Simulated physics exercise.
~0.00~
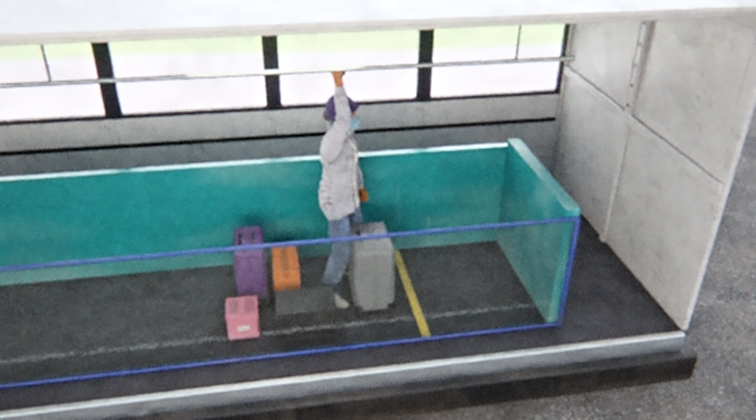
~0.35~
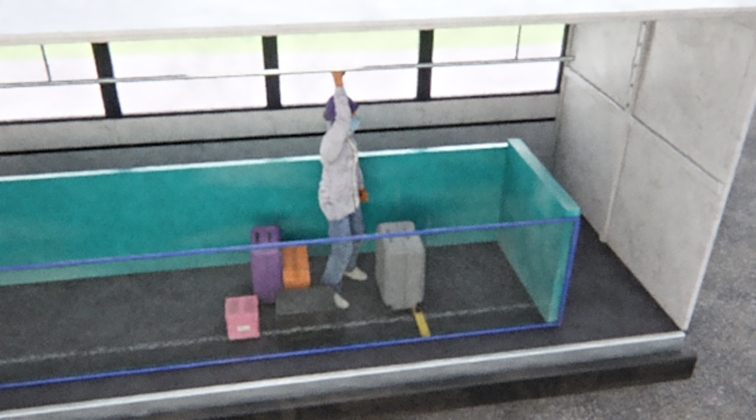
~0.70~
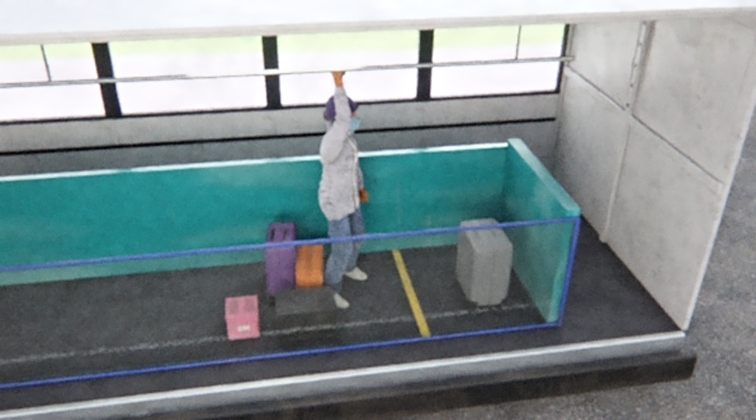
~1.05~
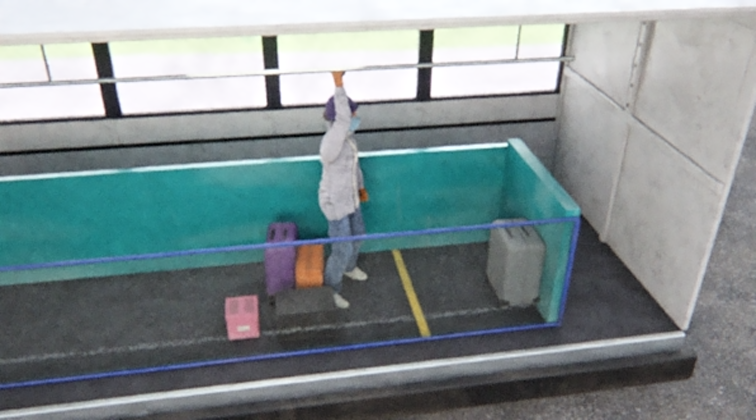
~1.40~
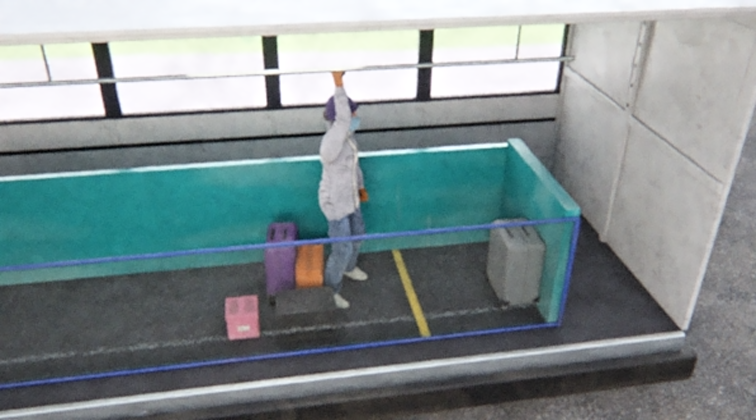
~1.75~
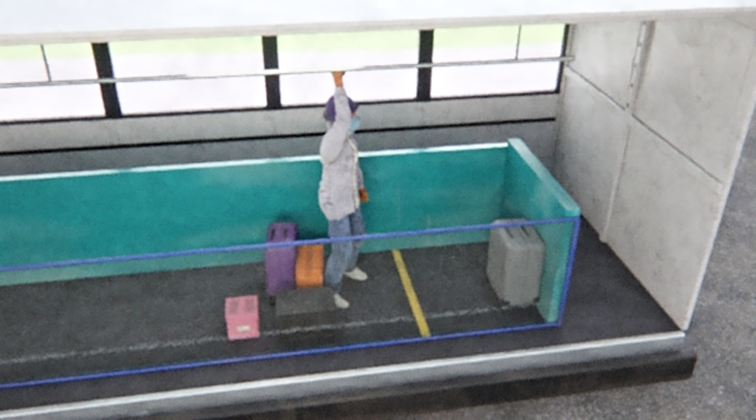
Braced passenger standing still as grey case rolls right across yellow line and purple case and orange carton shift slightly, stopping short.
